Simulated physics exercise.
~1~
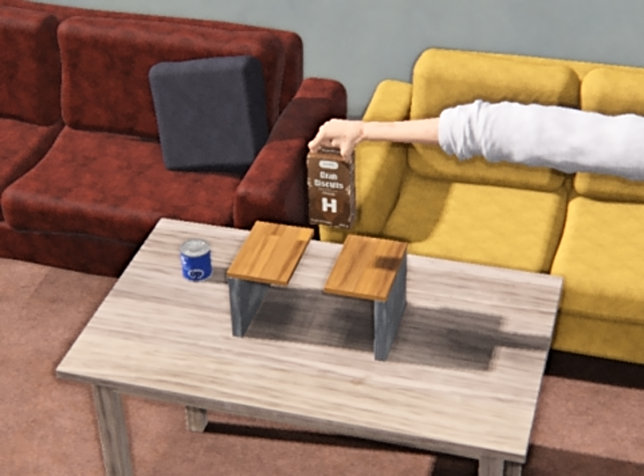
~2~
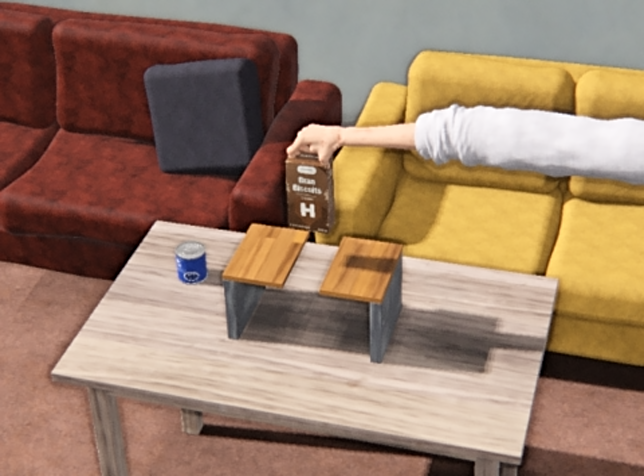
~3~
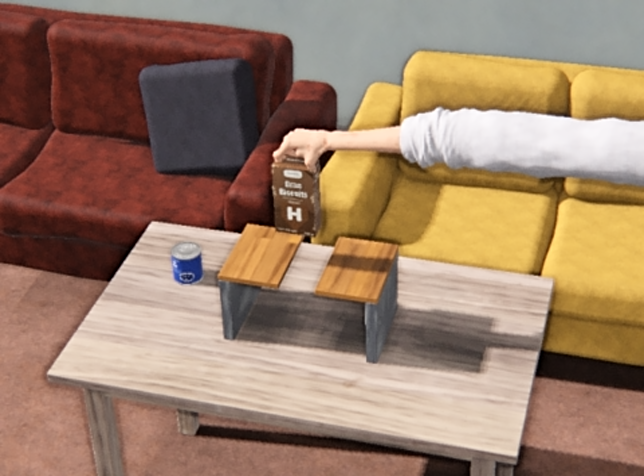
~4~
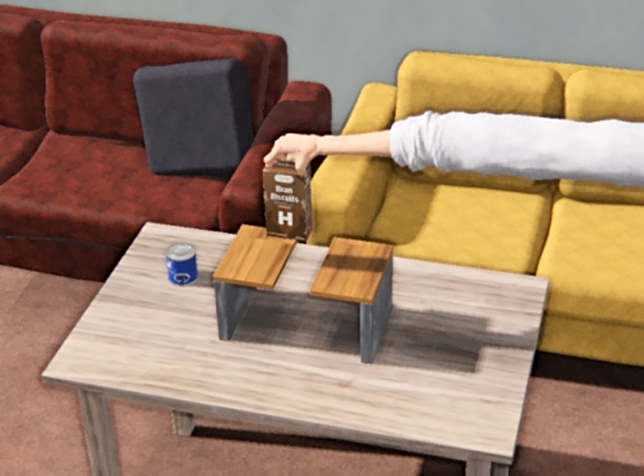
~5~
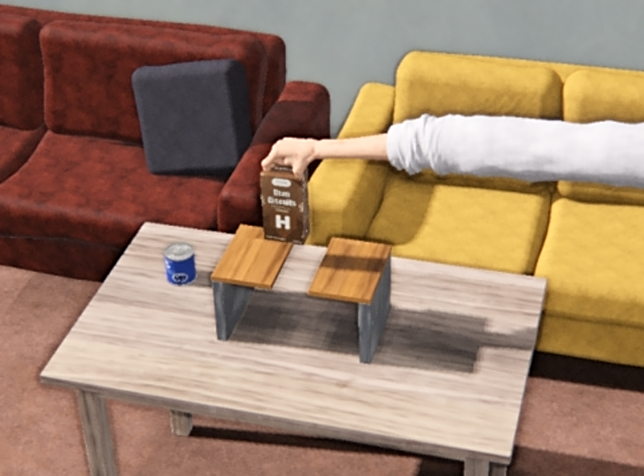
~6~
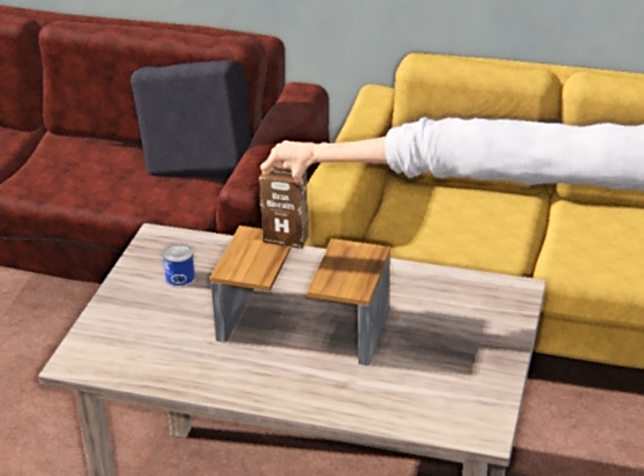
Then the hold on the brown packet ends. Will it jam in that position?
Yes, it jams.
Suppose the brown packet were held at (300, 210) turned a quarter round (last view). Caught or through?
Well, it simply falls right through.
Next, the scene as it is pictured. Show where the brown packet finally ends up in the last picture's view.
The object finishes roughly at pixel (325, 248).
Then, 0.20 s on from there, brown packet shifted a little near (285, 224).
Then, 0.50 s on from there, brown packet turned 41° from how it was put near (310, 241).
In the end, toppled on the stand or table, brown packet; blue tin unmoved. At the end, from the last picture's camera, brown packet near (325, 248). The packet is caught.
